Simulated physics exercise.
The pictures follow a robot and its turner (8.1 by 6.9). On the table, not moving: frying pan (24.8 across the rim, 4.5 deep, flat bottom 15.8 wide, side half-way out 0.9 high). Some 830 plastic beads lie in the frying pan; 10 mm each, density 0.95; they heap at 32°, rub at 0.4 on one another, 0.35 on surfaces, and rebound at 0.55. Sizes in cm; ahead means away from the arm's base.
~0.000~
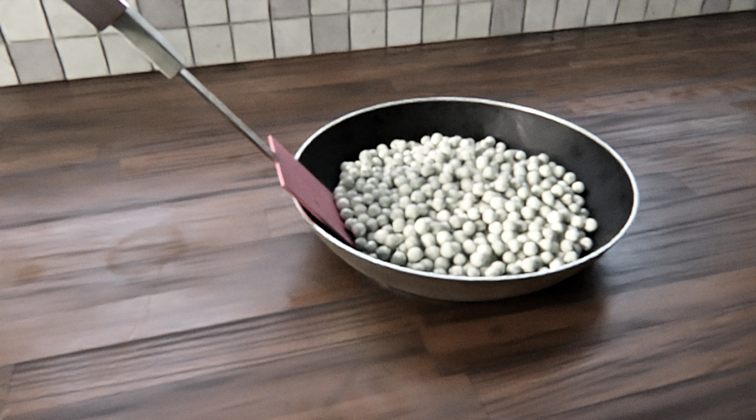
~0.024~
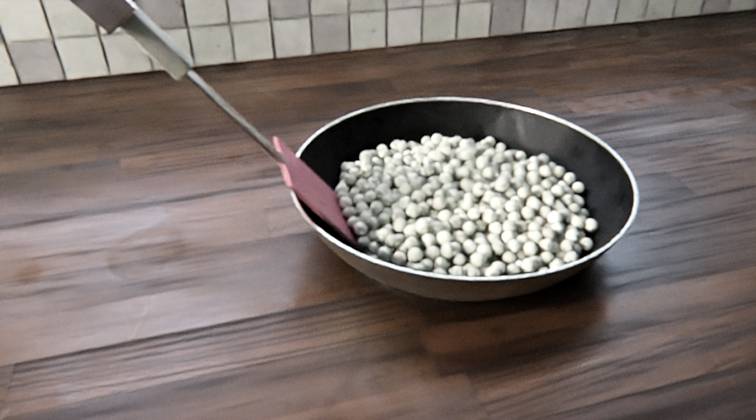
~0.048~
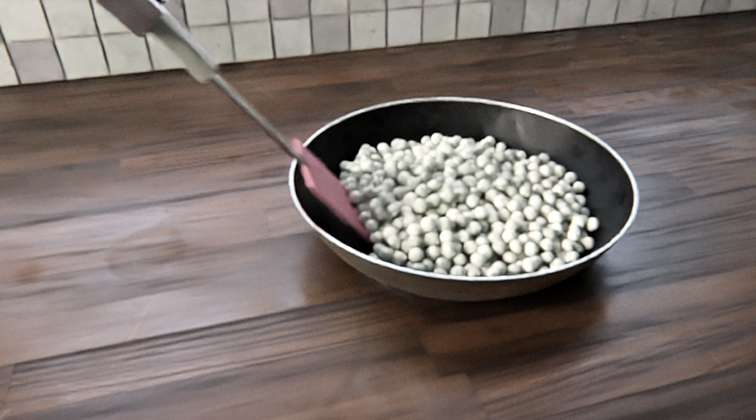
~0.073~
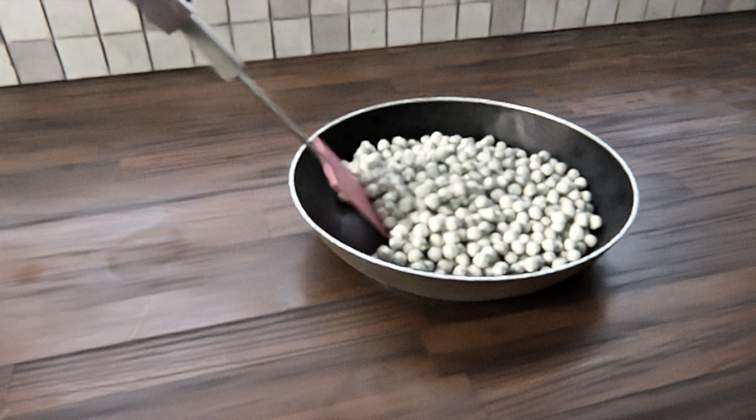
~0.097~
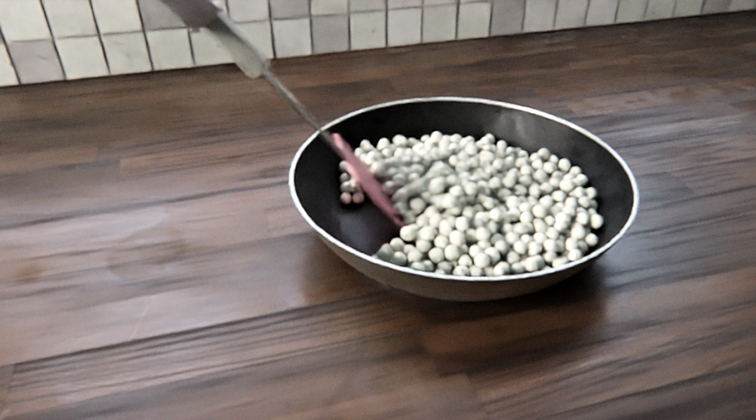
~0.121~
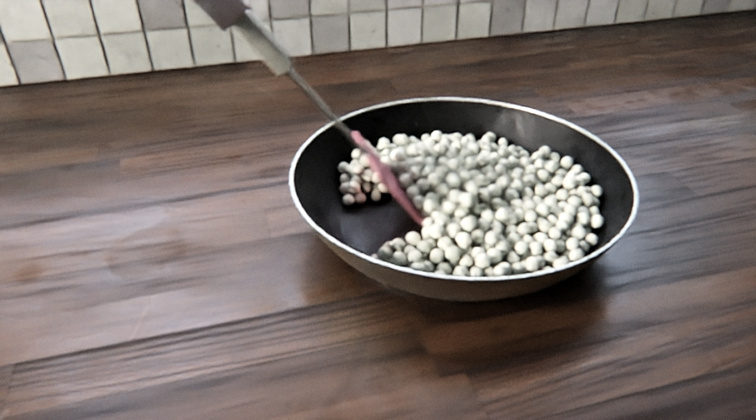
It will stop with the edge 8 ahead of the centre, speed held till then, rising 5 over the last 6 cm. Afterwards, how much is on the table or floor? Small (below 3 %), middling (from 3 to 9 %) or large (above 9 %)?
A large share, above 9 %, ends on the table or floor.
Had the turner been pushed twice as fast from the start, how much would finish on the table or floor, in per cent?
In that case some 20 per cent.
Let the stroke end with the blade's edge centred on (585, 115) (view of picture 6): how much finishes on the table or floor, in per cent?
Some 20 per cent.
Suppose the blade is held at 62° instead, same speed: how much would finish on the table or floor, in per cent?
In that case some 10 per cent.
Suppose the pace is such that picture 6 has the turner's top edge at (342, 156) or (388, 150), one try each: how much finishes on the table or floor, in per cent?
Some 5 and 15 per cent.
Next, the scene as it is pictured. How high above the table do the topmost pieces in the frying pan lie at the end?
Roughly 5.5 cm.
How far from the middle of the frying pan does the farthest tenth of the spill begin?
Roughly 45 cm.
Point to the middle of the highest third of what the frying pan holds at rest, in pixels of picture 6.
Around (542, 179).
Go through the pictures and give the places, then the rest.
The turner top edge at (276, 159), sloping 54°; upper third of the load around (452, 192), from x 340 to 590, top at y 140; 834 in the frying pan, in the first picture.
The turner top edge at (281, 160), sloping 54°; upper third of the load around (450, 192), from x 340 to 590, top at y 140, in the second picture.
The turner top edge at (302, 161), sloping 54°; upper third of the load around (450, 190), from x 340 to 590, top at y 140, in the third picture.
The turner top edge at (324, 159), sloping 54°; upper third of the load around (457, 187), from x 345 to 595, top at y 140, in the fourth picture.
The turner top edge at (345, 156), sloping 54°; upper third of the load around (462, 184), from x 345 to 595, top at y 140, in the fifth picture.
The turner top edge at (366, 153), sloping 54°; upper third of the load around (464, 182), from x 345 to 595, top at y 135; 834 in the frying pan, in the sixth picture.
After 0.18 s, sloping 54°, highest piece 6 above the table; 834 in the frying pan.
After 0.24 s, sloping 54°, highest piece 7 above the table; 834 in the frying pan.
After 0.47 s, sloping 54°, highest piece 5 above the table; 727 in the frying pan, 106 on the table or floor, 1 on the blade or in flight.
After 1.52 s, sloping 54°, highest piece 5 above the table; 727 in the frying pan, 107 on the table or floor.
In the end, 727 in the frying pan, 107 on the table or floor. That is 13 % on the table or floor.
